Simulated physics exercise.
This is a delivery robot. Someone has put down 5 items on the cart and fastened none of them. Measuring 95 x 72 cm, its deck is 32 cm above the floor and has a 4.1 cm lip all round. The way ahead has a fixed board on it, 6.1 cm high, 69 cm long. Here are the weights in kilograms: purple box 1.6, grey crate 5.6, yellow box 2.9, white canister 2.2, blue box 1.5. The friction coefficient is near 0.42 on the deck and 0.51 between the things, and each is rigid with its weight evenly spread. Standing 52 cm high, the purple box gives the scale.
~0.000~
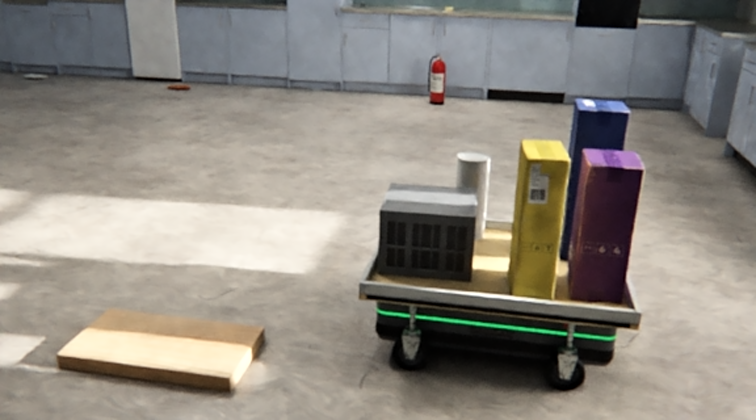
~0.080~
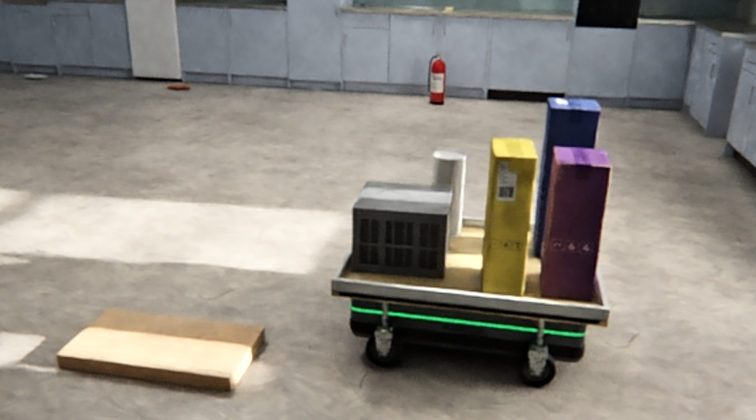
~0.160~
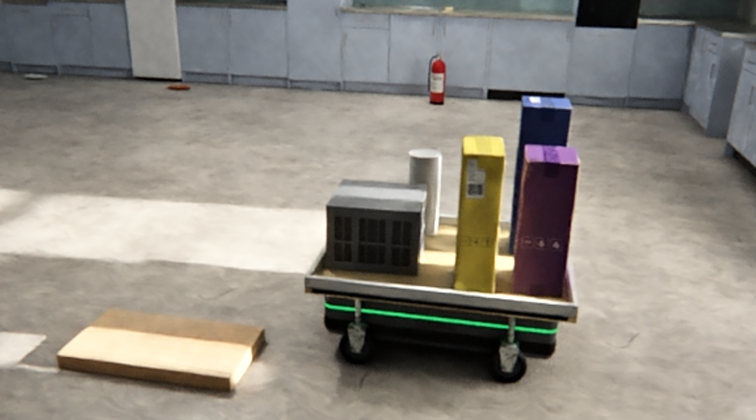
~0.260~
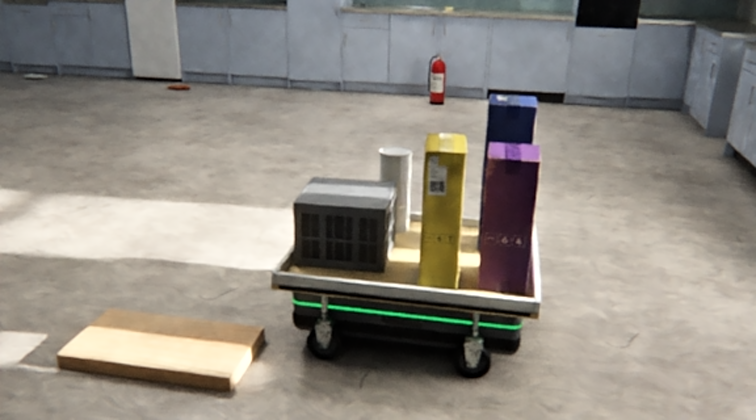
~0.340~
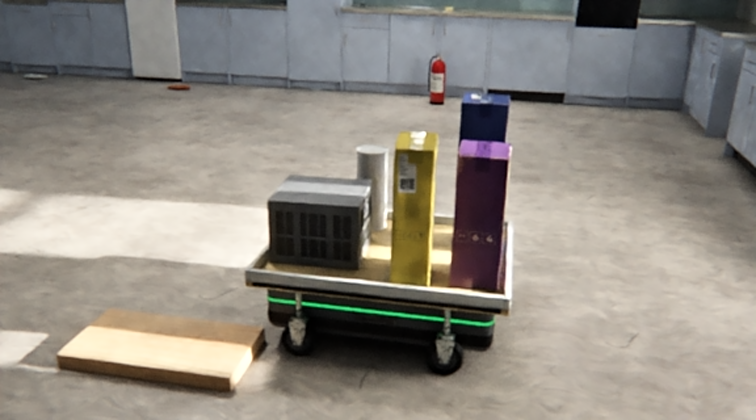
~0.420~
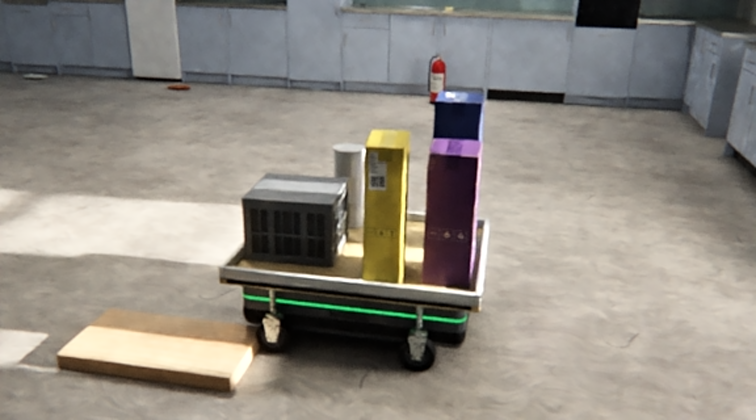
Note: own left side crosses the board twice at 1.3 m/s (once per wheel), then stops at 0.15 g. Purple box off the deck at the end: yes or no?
No.
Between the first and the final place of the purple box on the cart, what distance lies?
It ends up around 4 cm from its start.
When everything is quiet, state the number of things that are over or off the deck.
That makes 3.
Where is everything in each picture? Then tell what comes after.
Cart has run 0 cm; purple box (602, 226); grey crate (429, 230), in the first frame.
Cart has run 10 cm; white canister (447, 194); blue box (564, 180), in the second frame.
Cart has run 21 cm; grey crate (378, 225); yellow box (478, 218), in the third frame.
Cart has run 34 cm; white canister (395, 190), in the fourth frame.
Cart has run 44 cm; grey crate (322, 220); yellow box (414, 213), in the fifth frame.
Cart has run 55 cm; purple box (452, 213); white canister (349, 186), in the sixth frame.
After 1.02 s, cart has run 133 cm; purple box slid 11 cm near (249, 156); blue box leaning 9°; yellow box leaning 5°.
After 1.52 s, cart has run 198 cm; blue box now off the deck; purple box leaning 3° near (107, 178); yellow box leaning 36°.
At rest (3.0 s), off the deck, blue box; tipped over on the cart, yellow box and white canister; the other 2 in place, give or take 10 cm.
